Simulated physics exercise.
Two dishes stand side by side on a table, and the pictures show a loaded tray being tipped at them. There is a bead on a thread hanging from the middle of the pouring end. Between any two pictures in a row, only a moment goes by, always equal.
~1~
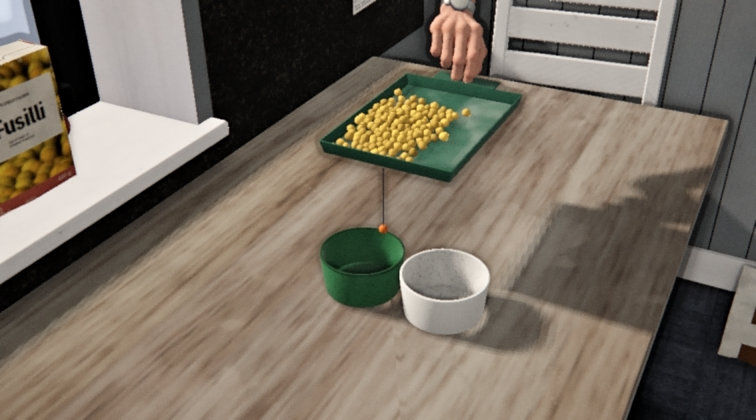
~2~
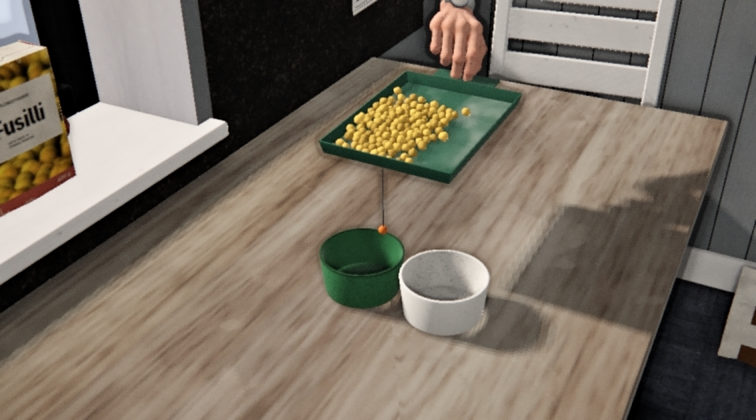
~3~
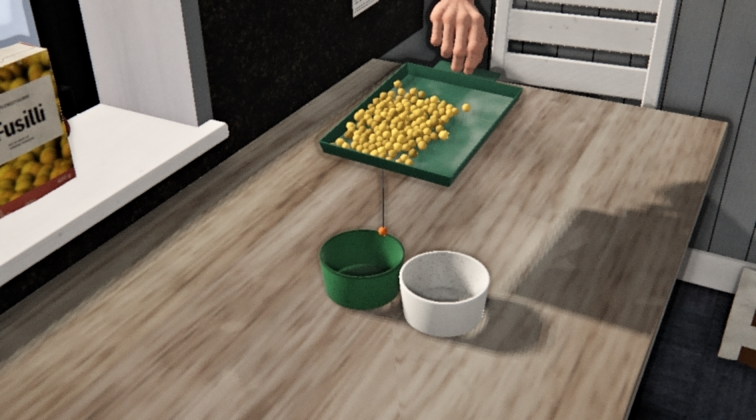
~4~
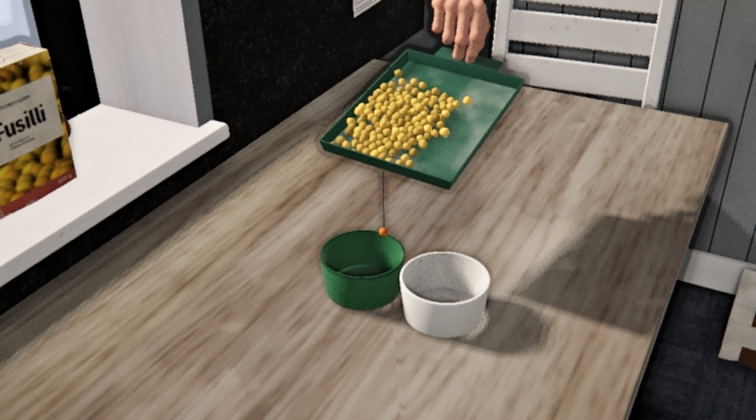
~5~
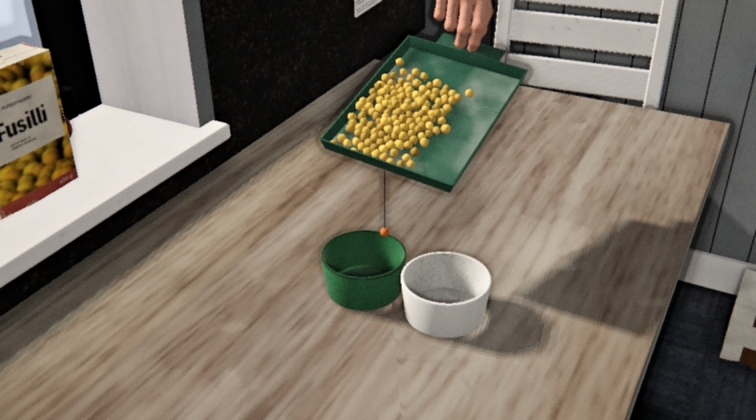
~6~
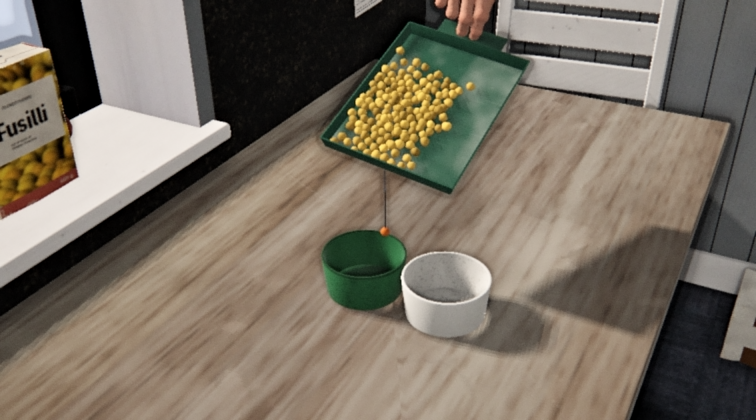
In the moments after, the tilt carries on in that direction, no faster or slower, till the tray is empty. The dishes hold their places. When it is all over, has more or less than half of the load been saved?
Well, most of the load lands in the dishes, as it turns out.
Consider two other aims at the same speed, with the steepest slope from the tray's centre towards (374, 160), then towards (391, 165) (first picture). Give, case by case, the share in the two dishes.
60 % then 60 %, roughly.
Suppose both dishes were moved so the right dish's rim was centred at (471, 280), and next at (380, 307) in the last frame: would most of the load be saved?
For the earlier try a larger portion is kept, for the later one a smaller portion.
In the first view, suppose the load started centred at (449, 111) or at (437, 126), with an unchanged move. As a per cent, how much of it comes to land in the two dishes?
Respectively 80 and 80 per cent.
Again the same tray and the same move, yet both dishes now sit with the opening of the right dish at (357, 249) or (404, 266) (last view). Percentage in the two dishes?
About 20% on the first try and 70% on the second.
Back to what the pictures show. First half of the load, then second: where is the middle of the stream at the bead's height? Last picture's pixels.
Around (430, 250) at first; around (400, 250) after that.
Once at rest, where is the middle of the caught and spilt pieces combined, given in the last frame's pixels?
Roughly pixel (428, 303).
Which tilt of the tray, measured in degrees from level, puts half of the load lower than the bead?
The angle is around 115°.
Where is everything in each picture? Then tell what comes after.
In the first frame, corners of the pouring end at (324, 140) and (450, 169), level; middle of the load at (395, 126), puffed corn balls; left dish at (342, 287); right dish at (426, 314); bead on its thread at (384, 229).
In the second frame, corners of the pouring end at (323, 140) and (449, 171), level; middle of the load at (395, 126).
In the third frame, corners of the pouring end at (323, 140) and (449, 175), tipped barely, lowest at the right corner; middle of the load at (395, 123).
In the fourth frame, corners of the pouring end at (324, 139) and (450, 179), tipped a little, lowest at the right corner; middle of the load at (395, 119).
In the fifth frame, corners of the pouring end at (325, 138) and (451, 182), tipped clearly, lowest at the right corner; middle of the load at (397, 113).
In the sixth frame, corners of the pouring end at (325, 136) and (451, 185), tipped clearly, lowest at the right corner; middle of the load at (397, 109); left dish at (344, 290); right dish at (428, 316).
Soon, tray tipped steeply; nearly all on the tray; a stray few in the right dish.
A while on, tray tipped past a quarter turn; most on the tray; a small part in the right dish; a small part in the air.
Towards the end, tray tipped past a quarter turn; about half in the right dish; about a quarter in the left dish; about a quarter outside both.
Finally, tray tipped past a quarter turn; about half in the right dish; about a quarter in the left dish; about a quarter outside both.
